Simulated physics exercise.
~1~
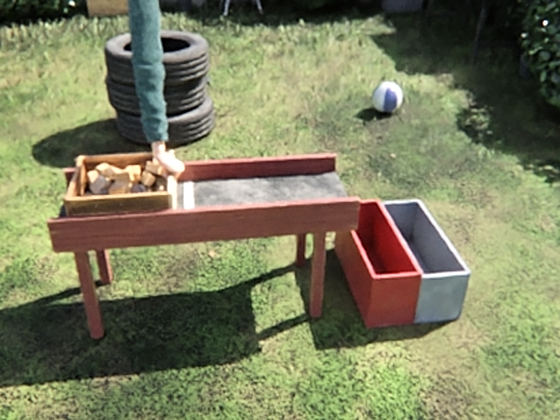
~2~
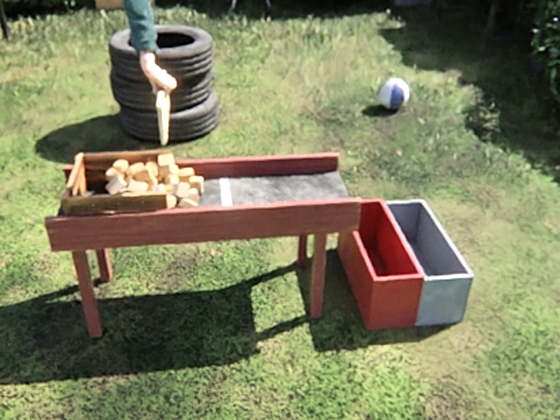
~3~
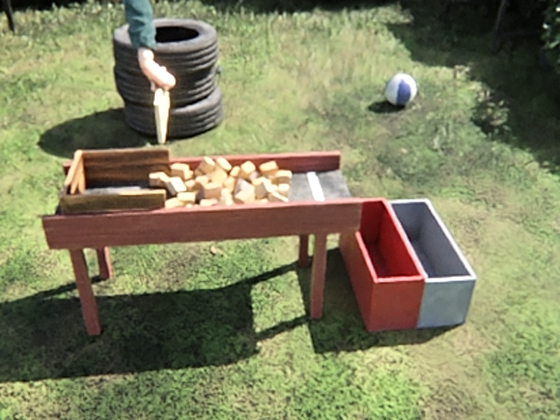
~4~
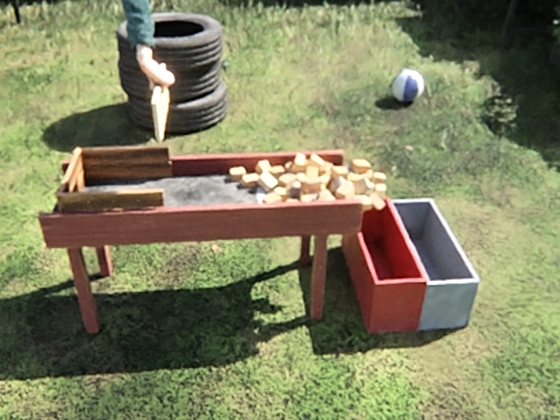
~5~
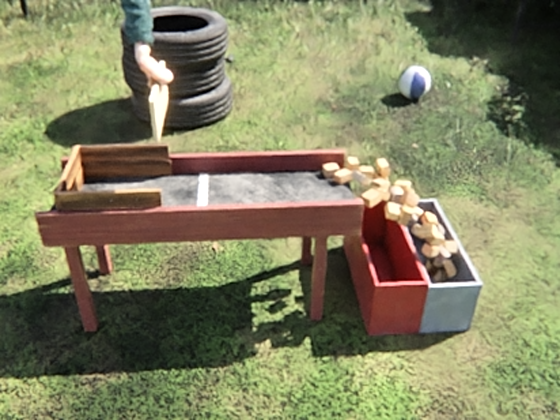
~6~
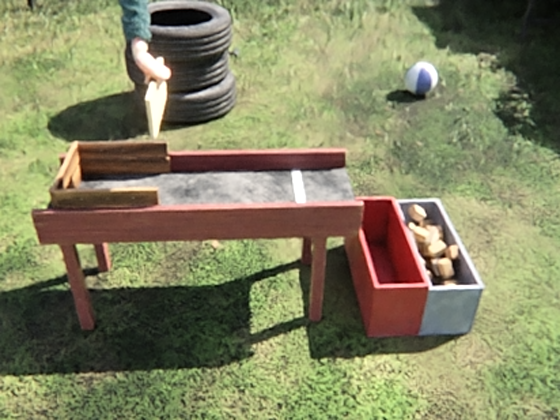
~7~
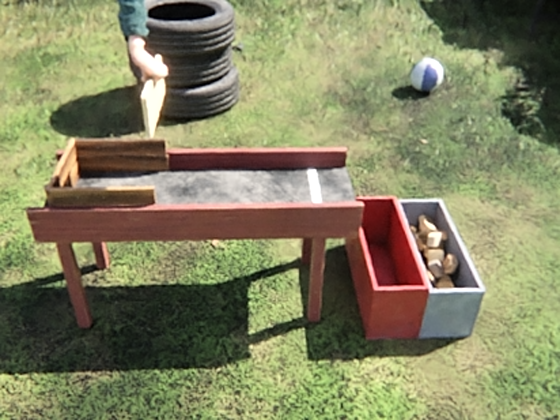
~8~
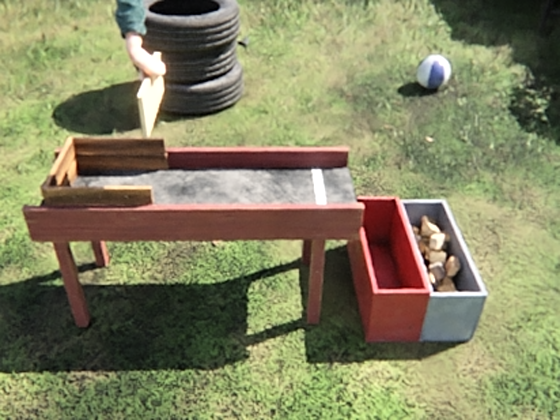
Wooden blocks ride the belt right, fly over the red bin and land in the grey box.
